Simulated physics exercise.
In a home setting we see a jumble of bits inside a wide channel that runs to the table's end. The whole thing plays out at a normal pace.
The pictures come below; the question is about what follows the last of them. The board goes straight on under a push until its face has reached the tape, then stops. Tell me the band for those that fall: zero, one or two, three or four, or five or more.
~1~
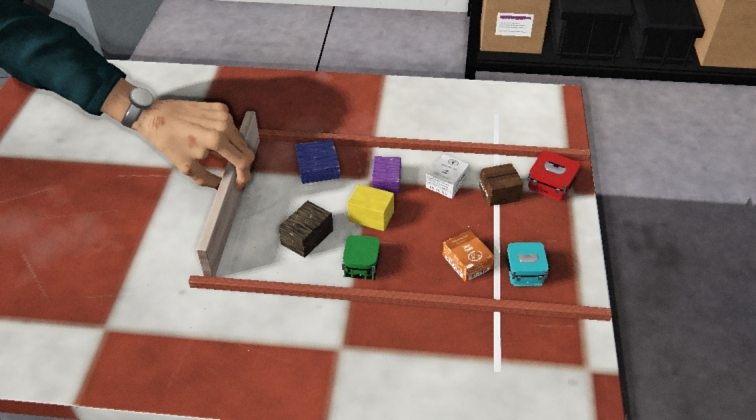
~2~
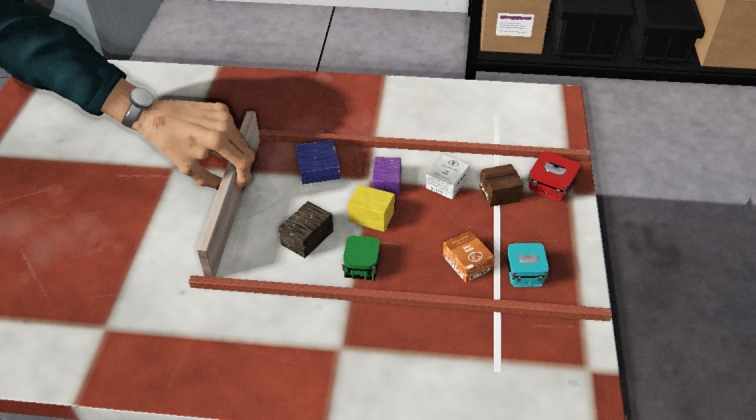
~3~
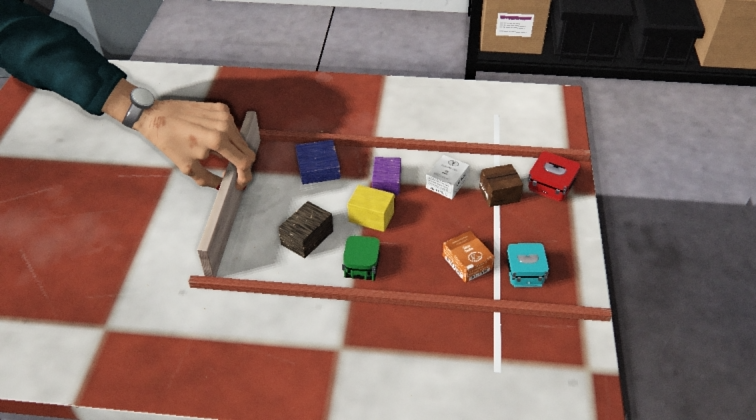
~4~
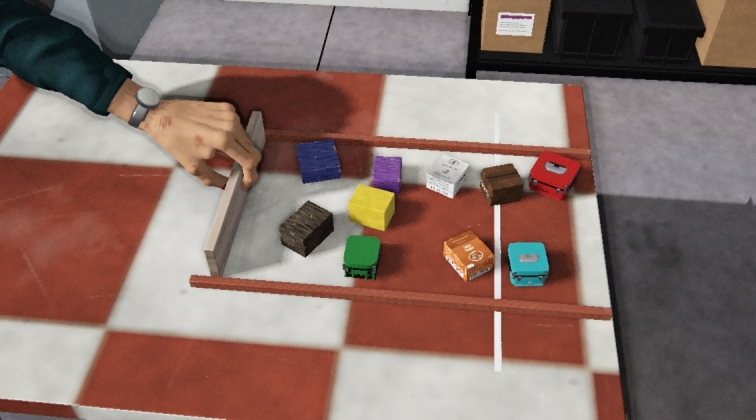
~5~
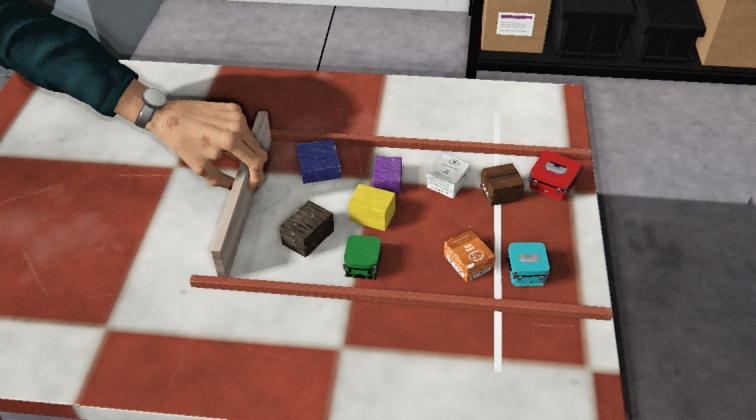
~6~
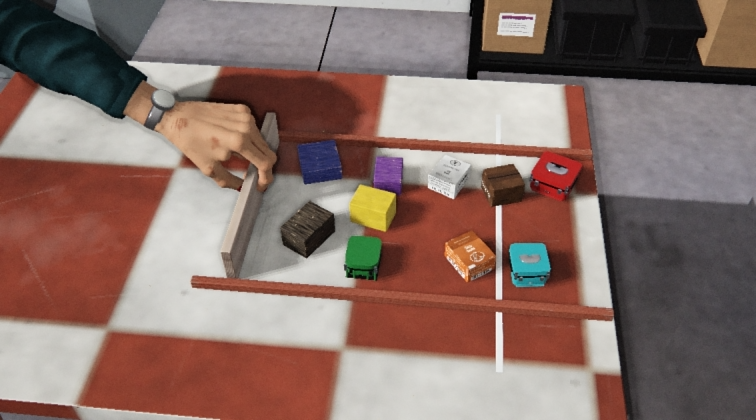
You'd see one or two of the bits go off the end there.
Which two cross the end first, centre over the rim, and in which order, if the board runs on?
That would be the red case and then the brown box.
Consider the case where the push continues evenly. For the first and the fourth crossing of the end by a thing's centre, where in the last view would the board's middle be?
I'd put the first at about (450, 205) and the next at about (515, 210).
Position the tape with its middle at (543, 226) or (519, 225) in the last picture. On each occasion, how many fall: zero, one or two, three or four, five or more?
In that order: 3 or 4; three or four.
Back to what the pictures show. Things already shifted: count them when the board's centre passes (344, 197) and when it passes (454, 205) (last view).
Moved so far: 5, then 10.
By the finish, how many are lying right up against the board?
4 of them.
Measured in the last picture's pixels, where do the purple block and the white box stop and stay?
You'll find the purple block at roughly (553, 188) and the white box at roughly (582, 181).
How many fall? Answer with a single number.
That makes a total of 2.
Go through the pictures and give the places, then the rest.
Red case (553, 176); turquoise case (526, 265); brown box (501, 185); board (231, 189); tape (497, 223), in the first picture.
Turquoise case (526, 266); yellow block (371, 208), in the second picture.
Brown box (501, 186); board (232, 189), in the third picture.
Red case (554, 177); black block (307, 228), in the fourth picture.
Turquoise case (527, 265); white box (448, 176), in the fifth picture.
Red case (555, 177); turquoise case (528, 266); brown box (503, 185); board (253, 191); tape (499, 223), in the sixth picture.
Early on, none off yet; red case at rest near (555, 177); turquoise case at rest near (528, 266); brown box at rest near (503, 185).
A while later, none off yet; red case at rest near (555, 177); turquoise case at rest near (528, 266); brown box travelled a little near (514, 188).
Further along, none off yet; red case travelled about its own width near (600, 175); turquoise case travelled a little near (542, 269); brown box travelled well along near (573, 196).
Finally, the number that fall off is one or two; lost, brown box and red case.
